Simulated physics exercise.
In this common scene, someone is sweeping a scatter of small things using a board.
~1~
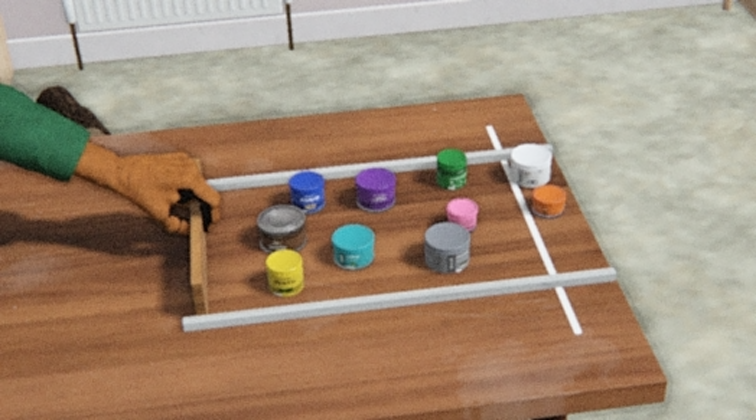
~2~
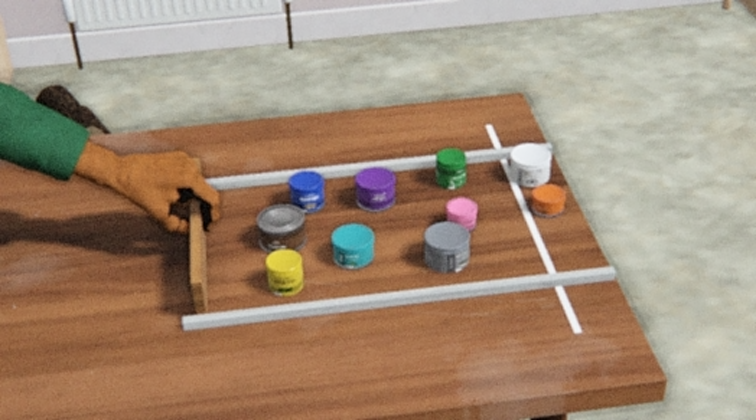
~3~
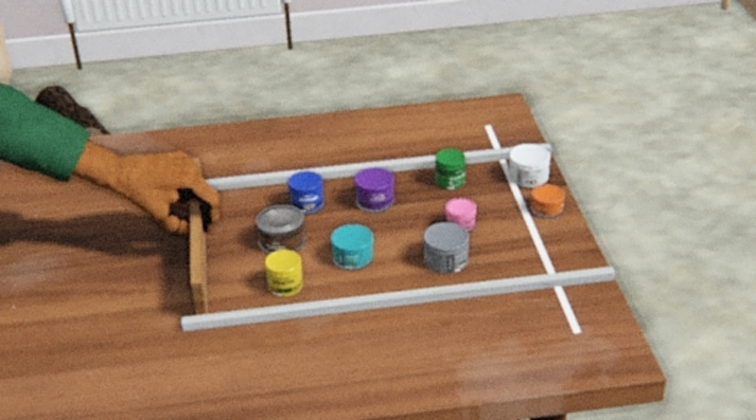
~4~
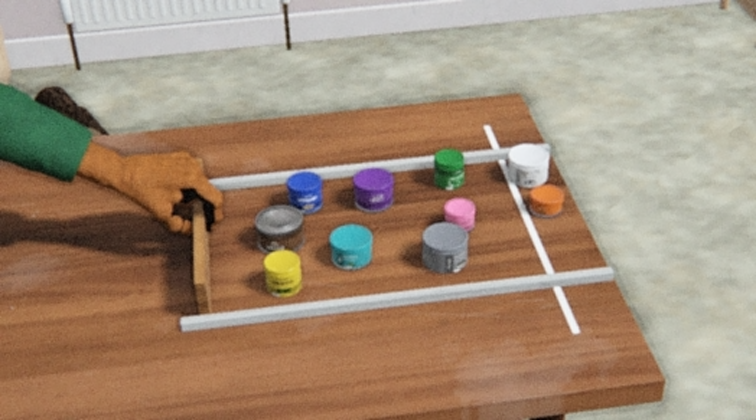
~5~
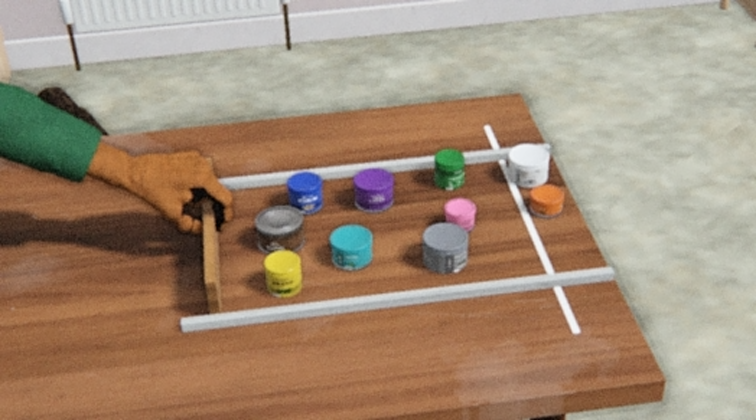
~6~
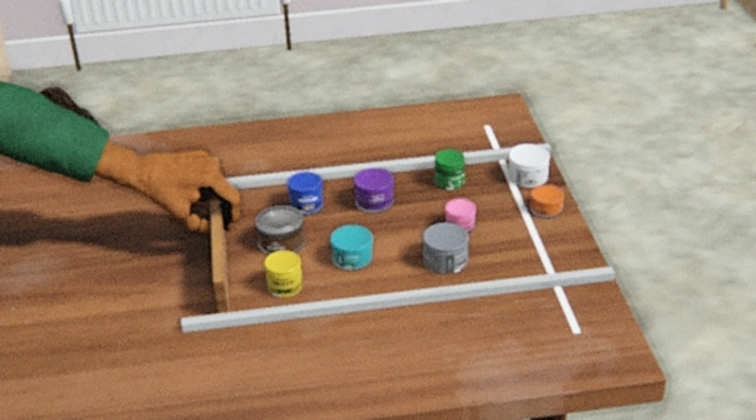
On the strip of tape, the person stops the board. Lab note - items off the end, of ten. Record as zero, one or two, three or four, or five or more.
Once it stops, the band for pieces knocked off is one to two, pretty clearly.
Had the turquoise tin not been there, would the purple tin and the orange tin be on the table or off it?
The purple tin is kept; the orange tin falls.
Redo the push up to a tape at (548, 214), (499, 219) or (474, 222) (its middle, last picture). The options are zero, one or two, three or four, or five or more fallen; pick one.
In order: Five or more, zero, not one.
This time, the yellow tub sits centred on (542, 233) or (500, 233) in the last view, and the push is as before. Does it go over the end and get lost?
One place after the other: It keeps its spot; it keeps its spot.
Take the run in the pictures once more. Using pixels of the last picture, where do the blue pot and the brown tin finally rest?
The blue pot settles near (529, 171); as for the brown tin, near (548, 202).
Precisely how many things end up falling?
The answer is exactly 1.
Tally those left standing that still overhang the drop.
It's 4.
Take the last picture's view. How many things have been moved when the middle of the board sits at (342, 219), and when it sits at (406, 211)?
At the one place 5, at the other 8.
Soon after, none off yet; orange tin at rest near (547, 202); white tub at rest near (529, 166); green tub at rest near (450, 170).
Then, none off yet; orange tin at rest near (547, 202); white tub at rest near (529, 166); green tub moving near (455, 168).
Further on, none off yet; orange tin at rest near (547, 202); white tub moving near (533, 164); green tub moved about its own width near (489, 158).
At rest, the number that fall off is one or two; fallen, orange tin.
